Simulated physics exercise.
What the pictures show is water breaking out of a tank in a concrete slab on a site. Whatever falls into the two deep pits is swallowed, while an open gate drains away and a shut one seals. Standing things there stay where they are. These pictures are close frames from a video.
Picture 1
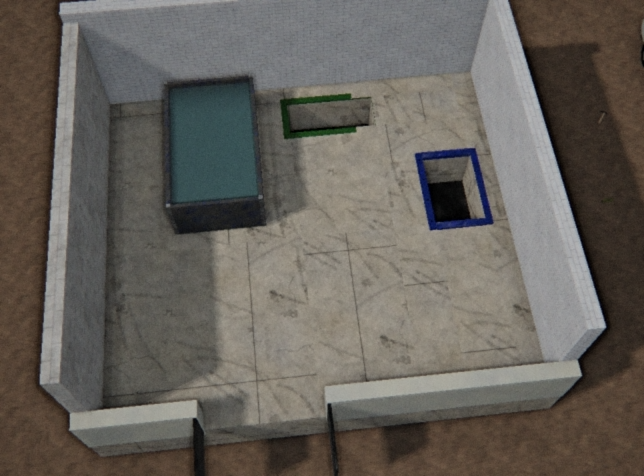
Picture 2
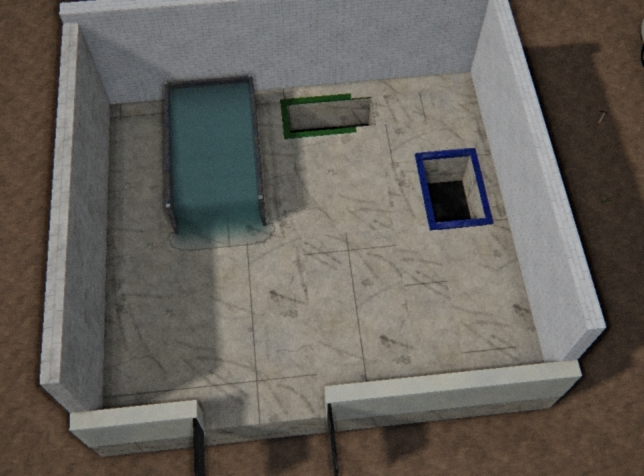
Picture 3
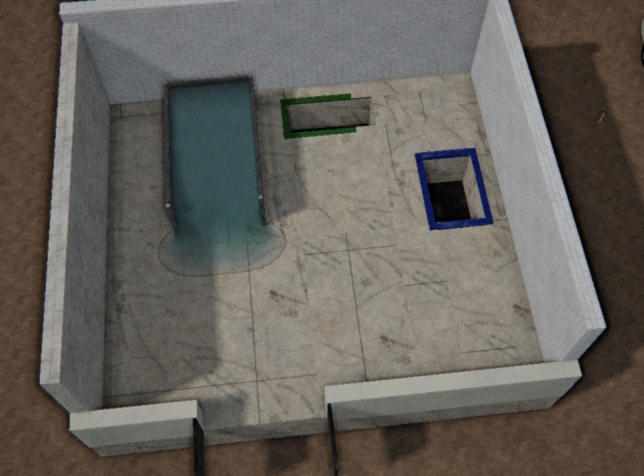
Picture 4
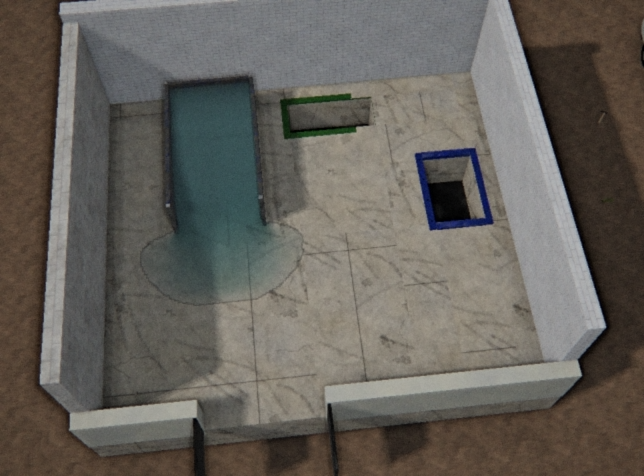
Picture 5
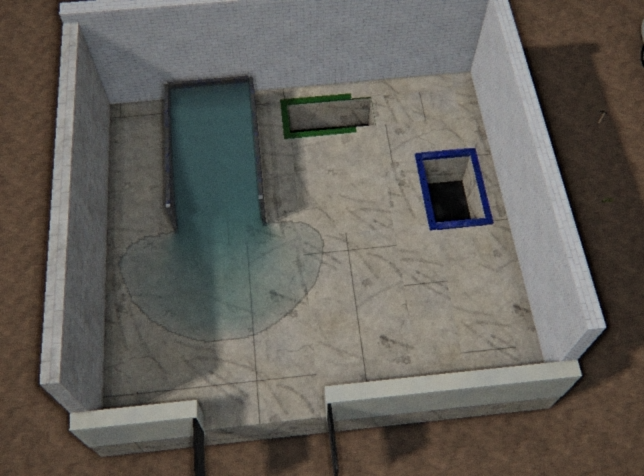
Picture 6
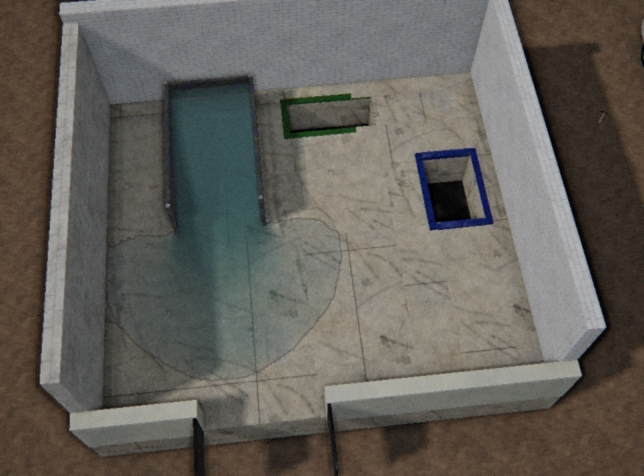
Teal water sits in an open, dark-rimmed tank at the left rear of a pale, scratched slab with light walls, viewed from high above by a still camera. A green-edged opening lies right of the tank, a blue-framed one farther right, and a gap breaks the low front wall. The water pours from the tank's near end and fans forward and sideways in a thinning, rounded sheet.
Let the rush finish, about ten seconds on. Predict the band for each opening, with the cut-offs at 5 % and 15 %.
Result: The gate is left holding a hefty amount - past fifteen per cent, the green pit is left holding a tiny amount - below five per cent, the blue pit is left holding a tiny amount - below five per cent.
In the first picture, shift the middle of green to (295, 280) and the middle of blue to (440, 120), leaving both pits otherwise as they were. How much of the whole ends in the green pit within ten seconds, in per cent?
Note: Green pit, 35 percent.
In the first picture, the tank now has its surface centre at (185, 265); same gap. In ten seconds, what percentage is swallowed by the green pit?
I'd put the green pit at 8 per cent of the whole.
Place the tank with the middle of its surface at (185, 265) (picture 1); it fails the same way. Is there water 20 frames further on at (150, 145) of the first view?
There: Wet.
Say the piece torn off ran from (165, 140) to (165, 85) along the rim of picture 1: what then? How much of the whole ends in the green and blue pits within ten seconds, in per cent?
Green 14 %, blue 0 %.
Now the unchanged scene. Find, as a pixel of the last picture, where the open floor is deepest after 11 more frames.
Roughly at pixel (103, 424).
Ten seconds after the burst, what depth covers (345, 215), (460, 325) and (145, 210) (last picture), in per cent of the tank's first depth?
At the three places, in the order asked: Around 4, 6 and 6 per cent.
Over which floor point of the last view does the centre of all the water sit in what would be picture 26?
The water's middle lies around (239, 292).
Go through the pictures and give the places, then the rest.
The first picture shows still water in the open tank at (212, 141).
In the second picture, water pours out at (219, 220) and has run to (270, 226).
In the third picture, water pours out at (219, 220) and has run to (279, 247).
In the fourth picture, the front is at (278, 281), out from the gap at (220, 221).
In the fifth picture, the front is at (241, 333), out from the gap at (220, 221).
In the sixth picture, the front is at (207, 374), out from the gap at (220, 222).
A moment on, water covers 35 % of the floor; the gate 4 %, the green pit 0 %, the blue pit 0 %.
Next, water covers 40 % of the floor; the gate 13 %, the green pit 0 %, the blue pit 0 %.
Then, water covers 45 % of the floor; the gate 26 %, the green pit 0 %, the blue pit 0 %.
Later, water covers 70 % of the floor; the gate 38 %, the green pit 0 %, the blue pit 1 %.
In the end, water covers 85 % of the floor; the gate 44 %, the green pit 1 %, the blue pit 2 %.
